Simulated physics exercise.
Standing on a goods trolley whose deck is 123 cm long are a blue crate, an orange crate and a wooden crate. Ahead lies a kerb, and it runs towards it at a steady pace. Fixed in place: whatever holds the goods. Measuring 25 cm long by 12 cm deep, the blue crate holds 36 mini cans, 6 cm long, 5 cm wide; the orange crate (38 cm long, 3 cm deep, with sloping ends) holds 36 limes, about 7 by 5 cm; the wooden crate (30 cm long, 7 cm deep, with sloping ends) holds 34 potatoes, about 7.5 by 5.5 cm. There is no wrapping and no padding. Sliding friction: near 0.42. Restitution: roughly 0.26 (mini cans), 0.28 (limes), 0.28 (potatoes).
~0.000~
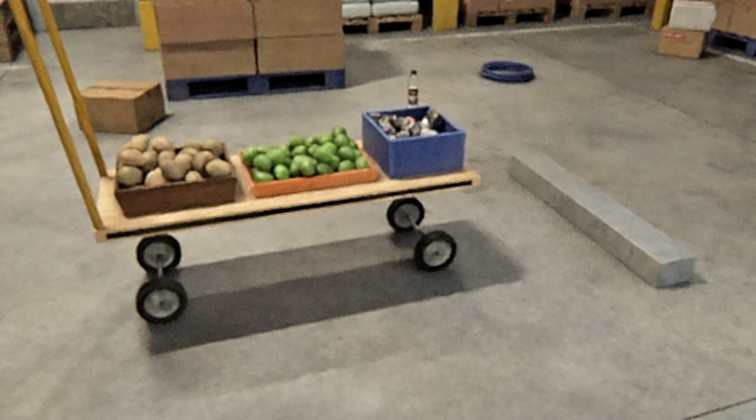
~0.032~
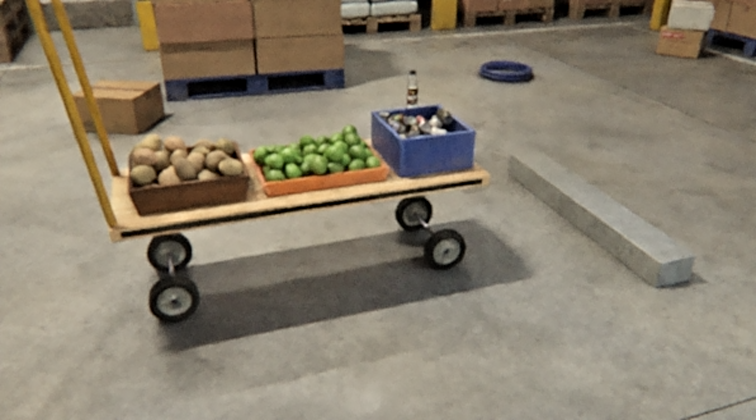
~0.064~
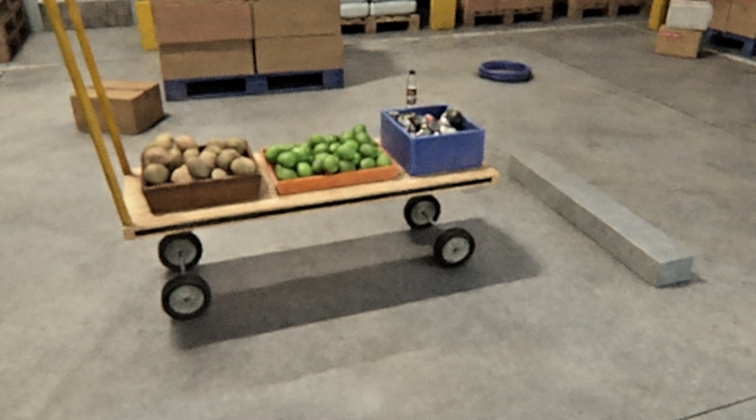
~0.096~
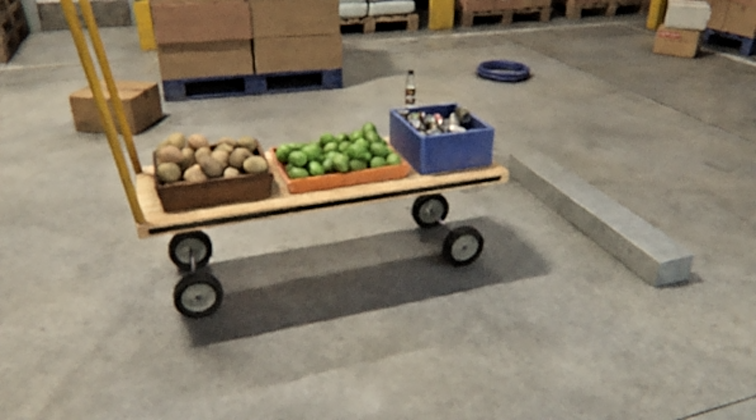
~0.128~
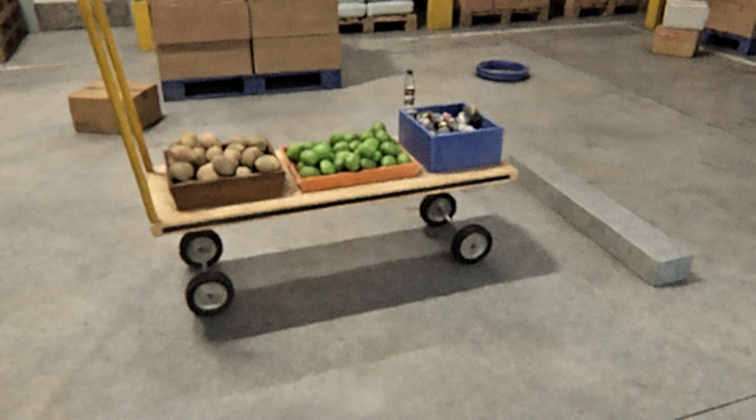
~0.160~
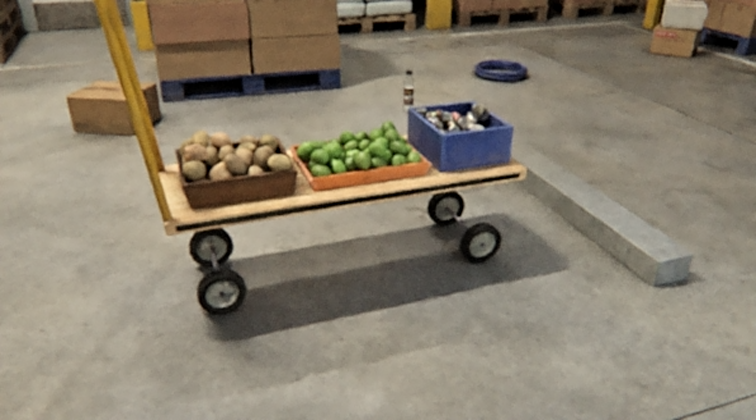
A flat wooden trolley with a yellow handle at its left end stands out on the grey concrete floor of a warehouse, seen from slightly above and side-on. It carries brown potatoes in a dark crate at left, green limes in an orange one, and small cans in a blue one at right, with boxes behind. The trolley rolls slowly and steadily rightward, closer to a pale kerb, while the camera shifts very slightly.
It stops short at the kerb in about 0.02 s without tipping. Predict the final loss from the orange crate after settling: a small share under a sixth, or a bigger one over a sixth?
In the end the orange crate has shed a small share, under a sixth.
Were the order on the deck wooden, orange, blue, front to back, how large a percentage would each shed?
With that order the blue crate sheds 0 per cent of its load, the orange crate 10 per cent, and the wooden crate 0 per cent.
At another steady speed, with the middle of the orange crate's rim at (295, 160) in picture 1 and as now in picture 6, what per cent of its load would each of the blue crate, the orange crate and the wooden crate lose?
Result - blue crate: 0 per cent; orange crate: 10 per cent; wooden crate: 10 per cent.
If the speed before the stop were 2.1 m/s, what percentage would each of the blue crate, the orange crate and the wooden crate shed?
Blue crate 0 %, orange crate 20 %, wooden crate 30 %.
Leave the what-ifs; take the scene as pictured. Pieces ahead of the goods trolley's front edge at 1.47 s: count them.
Roughly 0 pieces.
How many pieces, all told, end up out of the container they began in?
Estimate: About 3.
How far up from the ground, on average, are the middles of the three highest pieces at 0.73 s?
I'd put it close to 54 cm.
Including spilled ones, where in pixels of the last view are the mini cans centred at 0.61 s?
In the last picture they centre on about (558, 121).
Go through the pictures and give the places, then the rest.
In the first frame (places track the rim corner closest to us here; the camera moves round a little), orange crate (253, 185); wooden crate (118, 191); 62 cm to go; all still inside.
The second frame shows orange crate (265, 184); wooden crate (132, 190); 58 cm to go.
The third frame shows orange crate (277, 182); wooden crate (146, 188); 54 cm to go.
The fourth frame shows orange crate (289, 181); wooden crate (159, 187); 51 cm to go.
The fifth frame shows orange crate (301, 180); wooden crate (173, 186); 47 cm to go.
The sixth frame shows orange crate (312, 179); wooden crate (186, 184); 43 cm to go; all still inside.
After 0.51 s, contact.
After 0.61 s, the blue crate has all 36, the orange crate has all 36 and the wooden crate has all 34.
After 0.73 s, the blue crate has all 36, the orange crate is down by 1 of 36 and the wooden crate is down by 1 of 34.
After 0.96 s, the blue crate has all 36, the orange crate is down by 2 of 36 and the wooden crate is down by 1 of 34.
When it is over (at 1.47 s), the blue crate has all 36, the orange crate is down by 2 of 36 and the wooden crate is down by 1 of 34. Asked share, 2 of 36, 6 per cent.
